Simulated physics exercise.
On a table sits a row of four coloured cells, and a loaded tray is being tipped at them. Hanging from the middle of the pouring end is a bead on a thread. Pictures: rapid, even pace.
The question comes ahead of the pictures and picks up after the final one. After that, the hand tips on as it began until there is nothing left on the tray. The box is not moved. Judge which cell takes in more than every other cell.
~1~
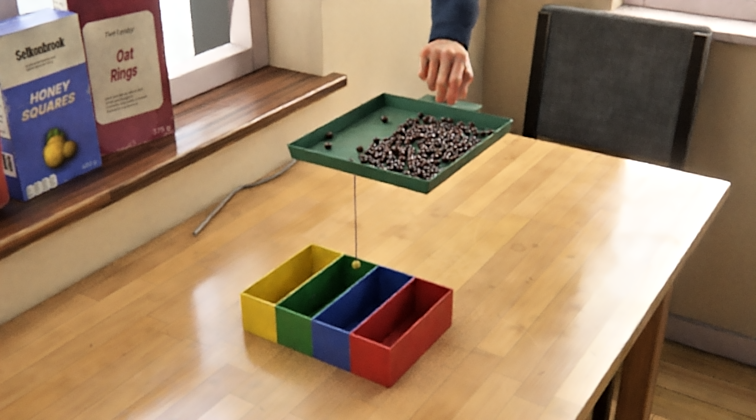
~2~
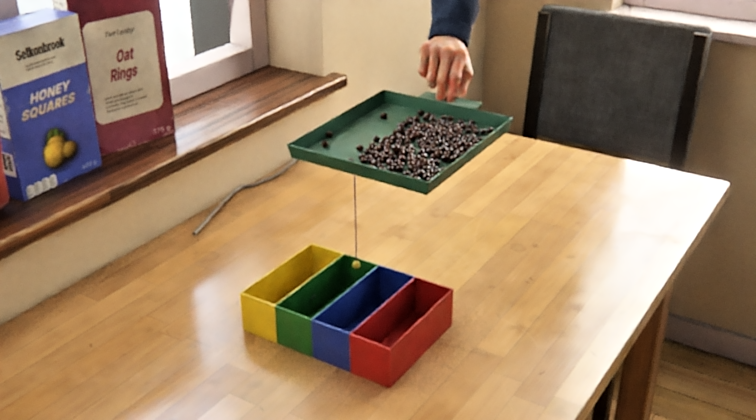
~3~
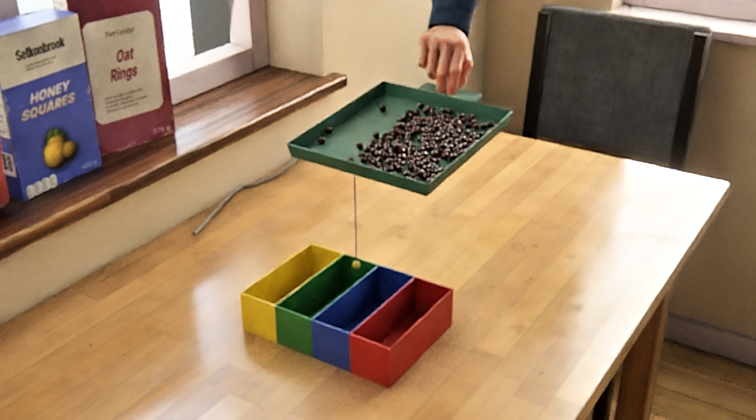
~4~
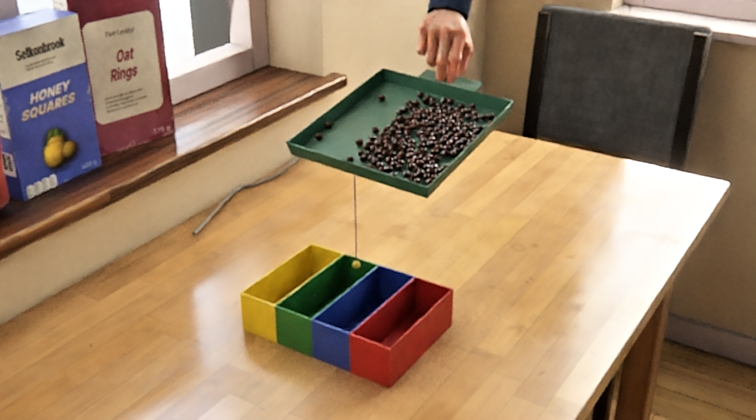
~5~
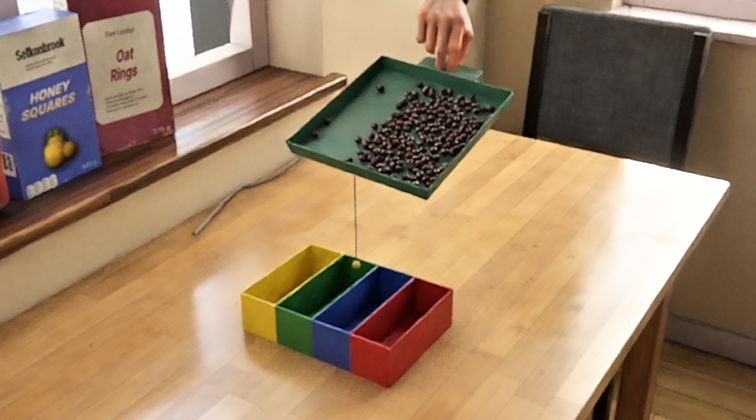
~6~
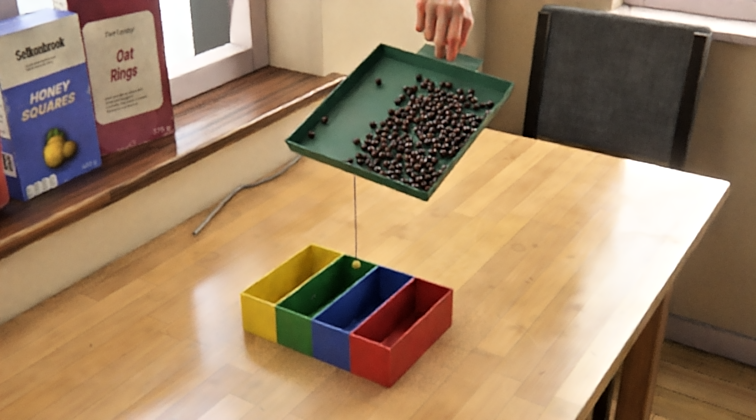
The red cell takes in the most.
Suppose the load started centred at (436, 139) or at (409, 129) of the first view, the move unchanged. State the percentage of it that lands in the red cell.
Some 70 and then some 60 per cent.
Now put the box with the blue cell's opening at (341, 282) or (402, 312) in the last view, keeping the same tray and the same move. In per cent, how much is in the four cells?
Some 30 percent, followed by some 100 percent.
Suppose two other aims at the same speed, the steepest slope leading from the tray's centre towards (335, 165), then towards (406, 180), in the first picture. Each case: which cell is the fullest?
Try 1 - the yellow one; try 2 - the red cell.
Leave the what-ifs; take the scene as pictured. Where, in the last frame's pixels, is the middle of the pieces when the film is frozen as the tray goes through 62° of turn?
Somewhere about pixel (402, 173).
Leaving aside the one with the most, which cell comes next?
Second is that blue cell.
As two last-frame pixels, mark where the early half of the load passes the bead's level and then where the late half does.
I'd say close to (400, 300) at first and close to (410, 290) later on.
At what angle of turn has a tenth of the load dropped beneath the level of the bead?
A tilt of roughly 75°.
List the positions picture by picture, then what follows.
In the first picture, corners of the pouring end at (291, 144) and (427, 180), level; middle of the load at (422, 147), chocolate balls; bead on its thread at (356, 265); yellow cell at (259, 314); green cell at (294, 328); blue cell at (331, 342); red cell at (370, 357).
In the second picture, corners of the pouring end at (291, 144) and (427, 180), level; middle of the load at (422, 146).
In the third picture, corners of the pouring end at (291, 143) and (427, 182), tipped barely, lowest at the right corner; middle of the load at (422, 143).
In the fourth picture, corners of the pouring end at (290, 142) and (427, 185), tipped a little, lowest at the right corner; middle of the load at (422, 138).
In the fifth picture, corners of the pouring end at (290, 140) and (426, 188), tipped a little, lowest at the right corner; middle of the load at (422, 135).
In the sixth picture, corners of the pouring end at (289, 139) and (426, 190), tipped clearly, lowest at the right corner; middle of the load at (420, 134), nearly all on the move; yellow cell at (259, 314); green cell at (294, 328); blue cell at (331, 342); red cell at (370, 357).
Soon after the last picture, tray tipped steeply; nearly all on the tray; a stray few in the red cell; a stray few in the blue cell; a small part falling or outside the box.
A little later, tray tipped past a quarter turn; a small part on the tray; about half in the red cell; about a quarter in the blue cell; a stray few in the green cell; about a quarter falling or outside the box.
Later still, tray tipped past a quarter turn; about two thirds in the red cell; about a quarter in the blue cell; a stray few in the green cell; a small part falling or outside the box.
By the end, tray tipped past a quarter turn; about two thirds in the red cell; about a quarter in the blue cell; a stray few in the green cell; none in the yellow cell; a small part outside the box.
